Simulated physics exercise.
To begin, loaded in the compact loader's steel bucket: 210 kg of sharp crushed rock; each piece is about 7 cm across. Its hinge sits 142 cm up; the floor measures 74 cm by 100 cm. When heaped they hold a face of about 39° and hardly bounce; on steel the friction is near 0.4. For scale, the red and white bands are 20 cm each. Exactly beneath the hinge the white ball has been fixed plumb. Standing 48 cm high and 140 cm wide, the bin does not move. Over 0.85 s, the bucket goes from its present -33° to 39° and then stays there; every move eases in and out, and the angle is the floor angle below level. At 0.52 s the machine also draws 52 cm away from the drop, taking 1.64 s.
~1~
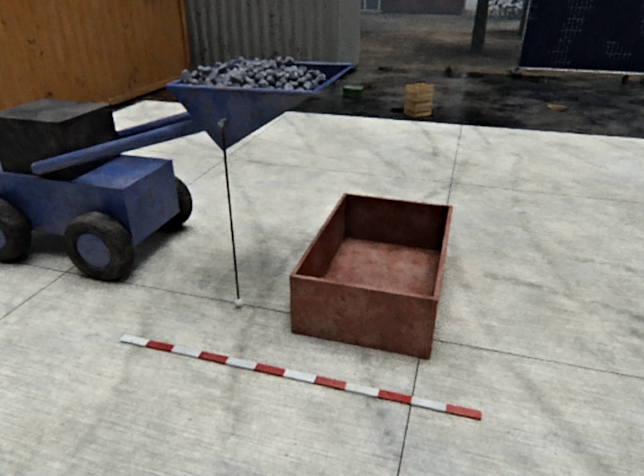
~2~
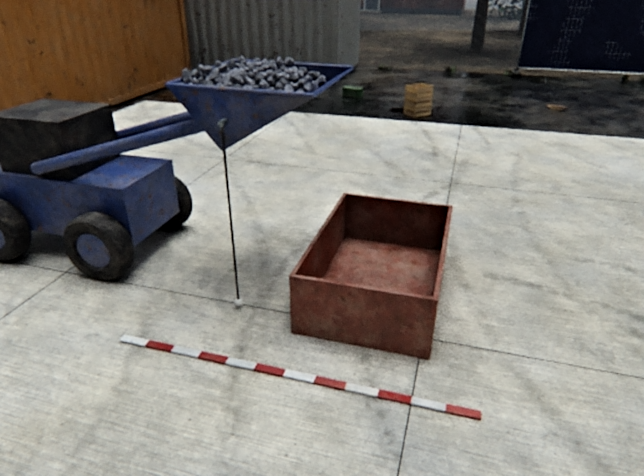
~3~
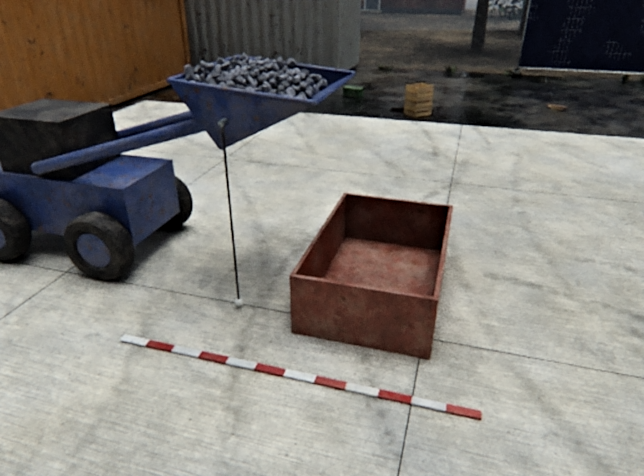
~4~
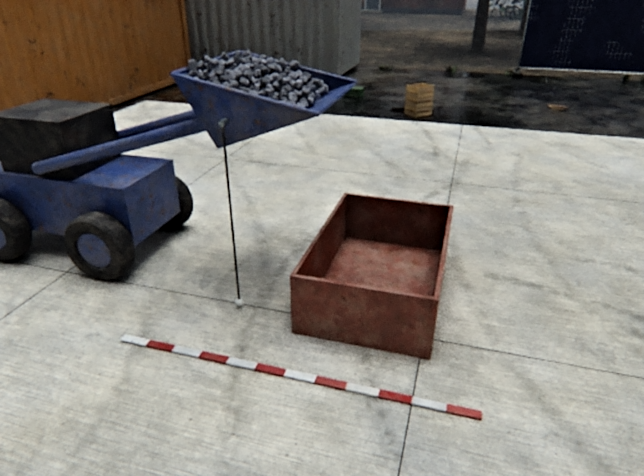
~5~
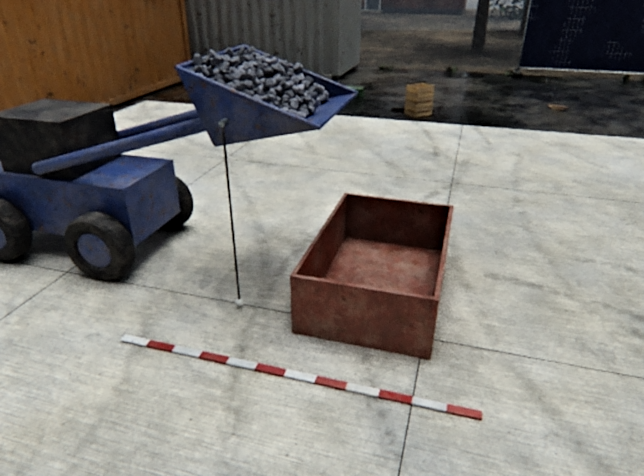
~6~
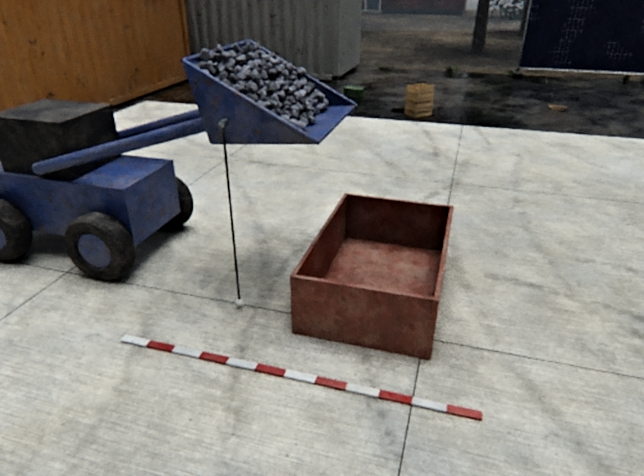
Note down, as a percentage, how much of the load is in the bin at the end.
Approximately 60 out of 100.
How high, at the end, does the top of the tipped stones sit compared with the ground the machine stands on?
Near 22 cm up from the ground.
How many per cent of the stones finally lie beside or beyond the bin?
Close to 0 percent of the load.
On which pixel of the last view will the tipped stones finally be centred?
At about pixel (341, 275) in the last view.
A little later the floor is at 28°; 100 % in the bucket; the foremost stones are at (308, 146).
Then the floor is at 39°; 77 % in the bucket, 21 % short of the bin, 2 % in the bin; the foremost stones are at (337, 196).
Later still the floor is at 39°; 0 % in the bucket, 42 % short of the bin, 58 % in the bin; the foremost stones are at (433, 290).
In the end the floor is at 39°; 0 % in the bucket, 42 % short of the bin, 58 % in the bin; the foremost stones are at (433, 290).
